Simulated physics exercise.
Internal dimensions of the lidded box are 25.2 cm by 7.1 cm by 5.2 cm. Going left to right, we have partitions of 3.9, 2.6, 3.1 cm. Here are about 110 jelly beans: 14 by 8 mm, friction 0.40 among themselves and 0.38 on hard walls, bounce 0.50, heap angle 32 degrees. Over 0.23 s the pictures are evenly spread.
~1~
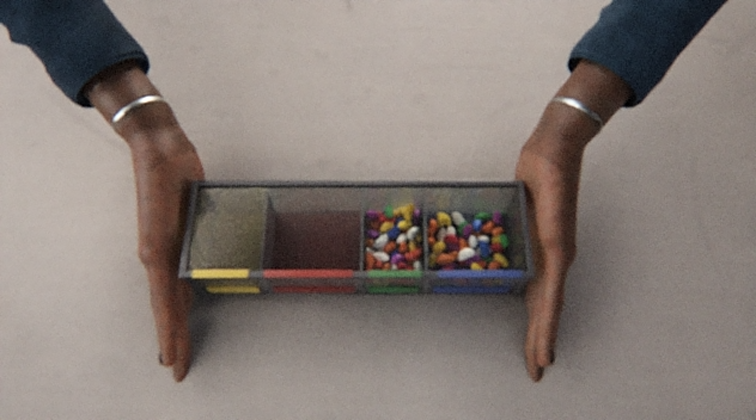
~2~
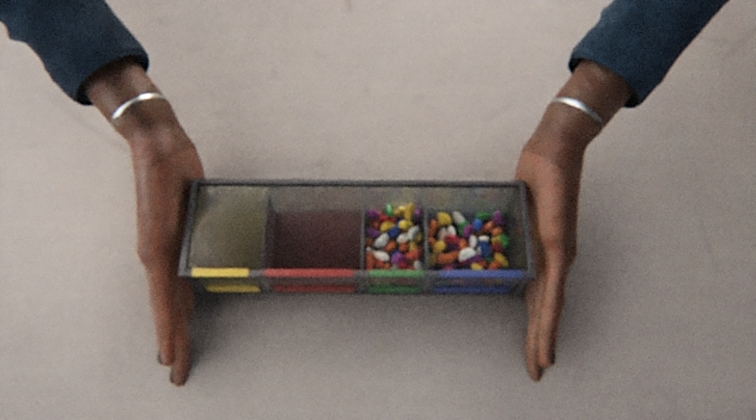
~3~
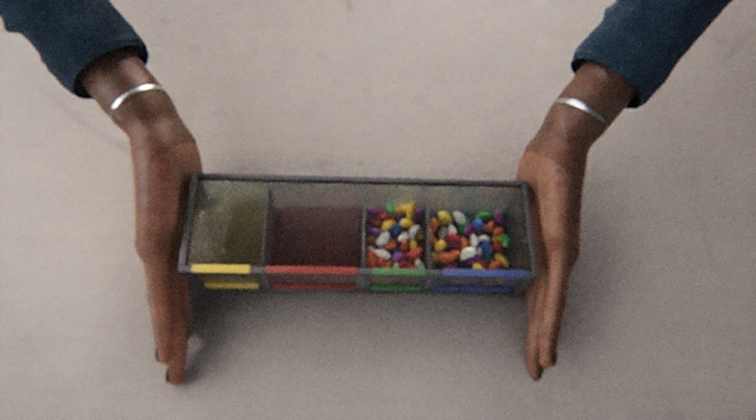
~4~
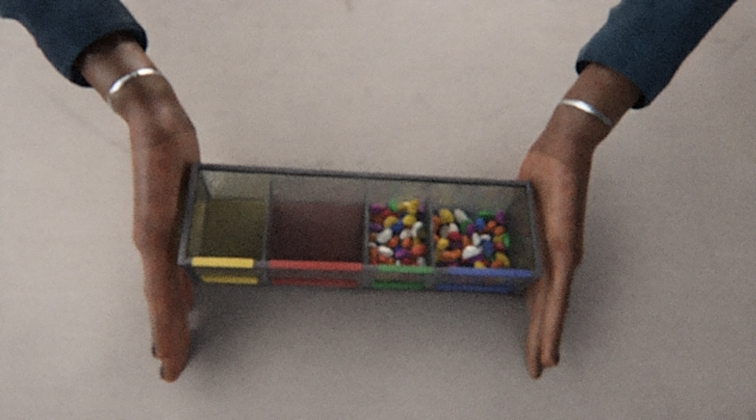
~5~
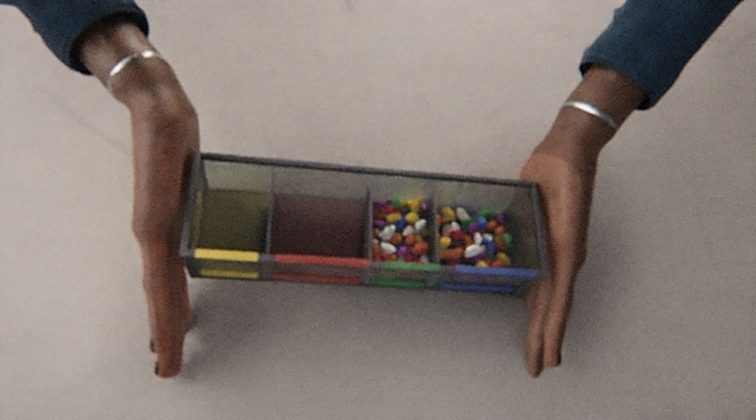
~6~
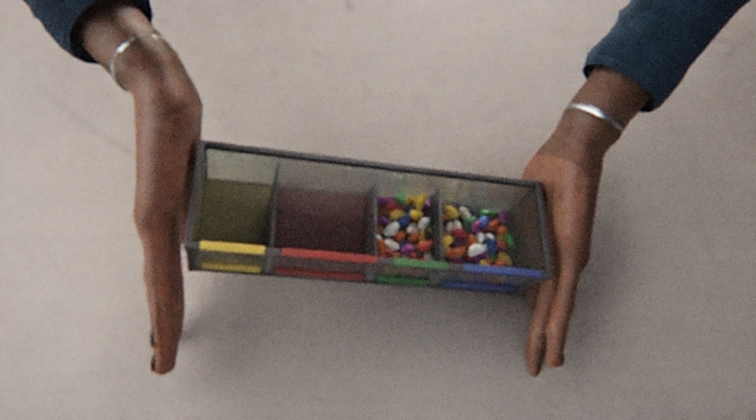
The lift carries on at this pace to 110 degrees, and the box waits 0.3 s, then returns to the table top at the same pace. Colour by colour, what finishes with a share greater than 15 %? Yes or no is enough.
Red, no; blue, yes; green, no; yellow, no.
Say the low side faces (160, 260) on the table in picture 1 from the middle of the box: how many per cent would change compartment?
That would be close to 100 per cent.
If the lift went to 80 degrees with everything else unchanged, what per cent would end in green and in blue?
Green: 40; blue: 60 (per cent).
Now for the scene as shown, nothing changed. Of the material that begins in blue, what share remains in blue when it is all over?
That comes out at about 100 percent.
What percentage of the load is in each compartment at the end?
Final shares in percent: Red 0, blue 100, green 0, yellow 0.
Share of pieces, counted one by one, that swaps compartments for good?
Estimate: Some 55 %.
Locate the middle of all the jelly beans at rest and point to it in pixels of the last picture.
When it all comes to rest, the middle is near (487, 245).
Then, 1.32 s after the last picture, tilt 110 degrees; blue 95 %, green 5 %.
Then, 2.19 s after the last picture, tilt 57 degrees; blue 100 %.
Then, 3.07 s after the last picture, tilt 0 degrees; blue 100 %.
In the end, red 0 %, blue 100 %, green 0 %, yellow 0 %.
